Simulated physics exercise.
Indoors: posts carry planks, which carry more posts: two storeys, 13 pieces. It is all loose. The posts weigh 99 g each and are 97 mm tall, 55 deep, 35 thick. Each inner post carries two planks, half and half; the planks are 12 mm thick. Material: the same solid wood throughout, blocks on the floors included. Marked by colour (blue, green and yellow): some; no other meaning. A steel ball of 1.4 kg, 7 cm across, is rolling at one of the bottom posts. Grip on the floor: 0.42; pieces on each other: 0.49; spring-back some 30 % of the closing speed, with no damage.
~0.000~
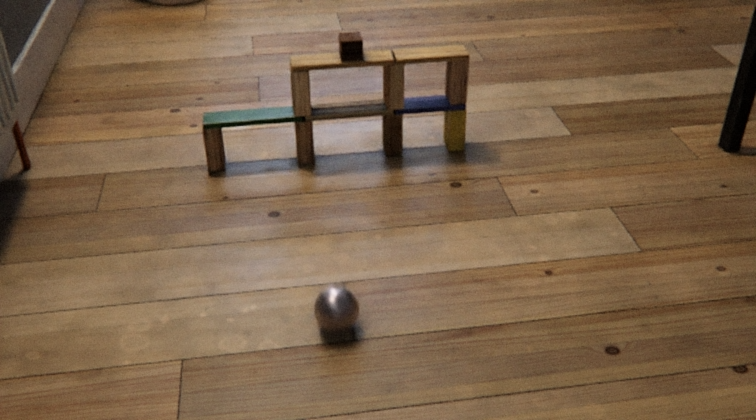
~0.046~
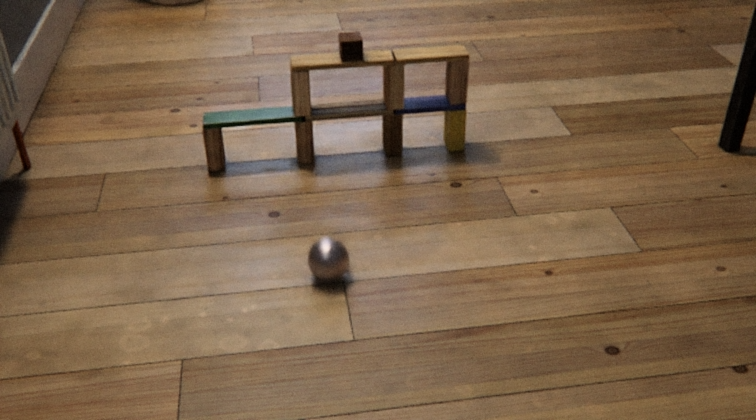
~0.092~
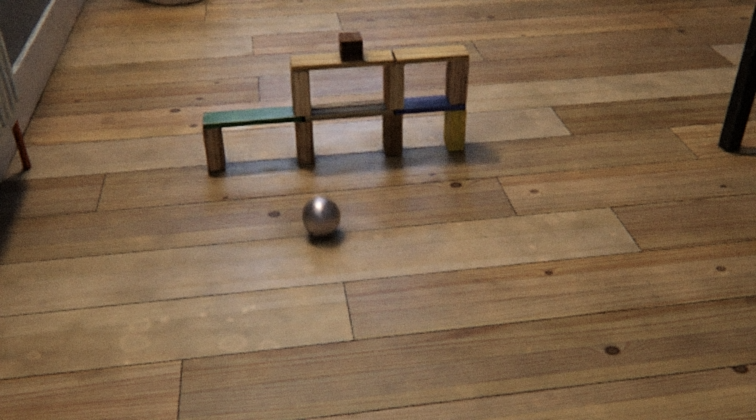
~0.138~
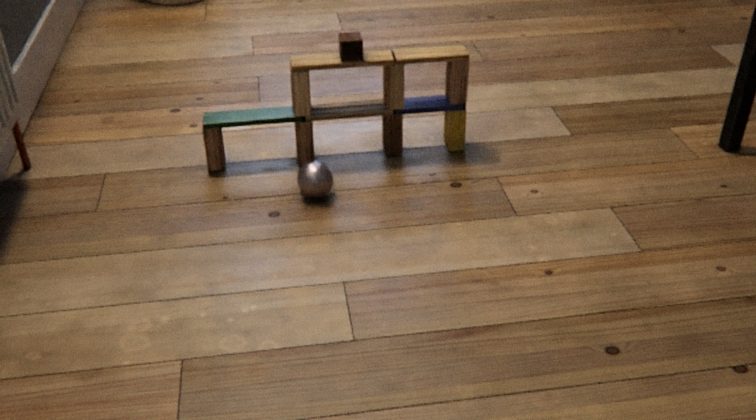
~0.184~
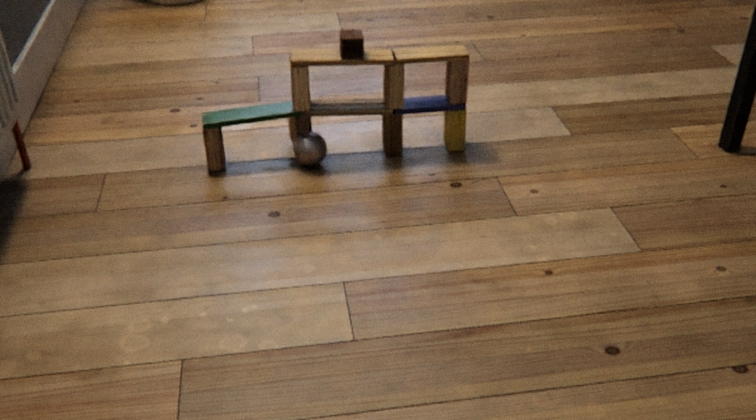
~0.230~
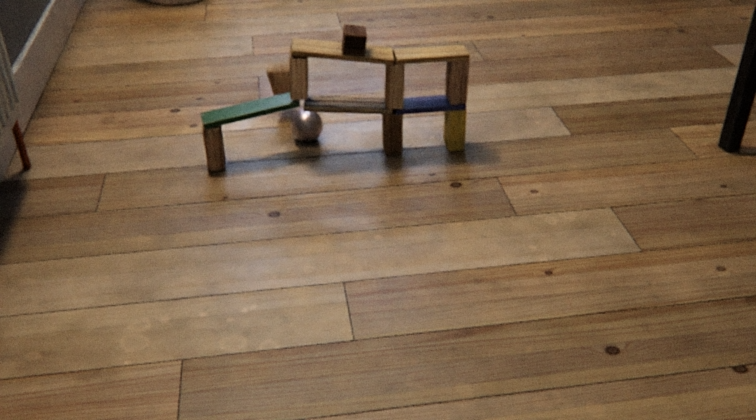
On a wooden plank floor, a shiny metal ball rolls away from the viewer toward a small two-storey structure of loose blocks and planks. It strikes the bottom post beside the green plank and pushes it backward, and the green plank tilts while the planks above shift slightly.
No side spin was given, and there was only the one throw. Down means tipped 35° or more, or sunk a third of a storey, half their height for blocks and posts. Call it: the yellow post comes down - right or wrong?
Wrong, it stays up.
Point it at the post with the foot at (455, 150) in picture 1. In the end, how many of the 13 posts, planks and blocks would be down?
It would then be 4.
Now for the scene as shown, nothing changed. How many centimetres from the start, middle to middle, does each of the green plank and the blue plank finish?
Green shifts 8 cm and blue shifts 0 cm.
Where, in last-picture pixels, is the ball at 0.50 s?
Around (292, 24).
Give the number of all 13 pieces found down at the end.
Count: 8.
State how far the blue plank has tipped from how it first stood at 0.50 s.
Measured against how it began, the tilt is near 0 degrees.
By 0.32 s, ball still moving; 1 of the 13 pieces down; yellow post unmoved; green plank tilted 21°, 22 mm lower.
By 0.50 s, ball still moving; 6 of the 13 pieces down; yellow post unmoved; green plank tilted 38°, 37 mm lower.
By 0.78 s, ball still moving; 8 of the 13 pieces down; yellow post unmoved; green plank tilted 38°, 37 mm lower.
When it is over (1.6 s), ball rolling away; 8 of the 13 pieces down; yellow post unmoved; green plank tilted 37°, 39 mm lower; blue plank unmoved. In pixels of the last frame, middles, yellow post near (455, 125), green plank near (244, 122).
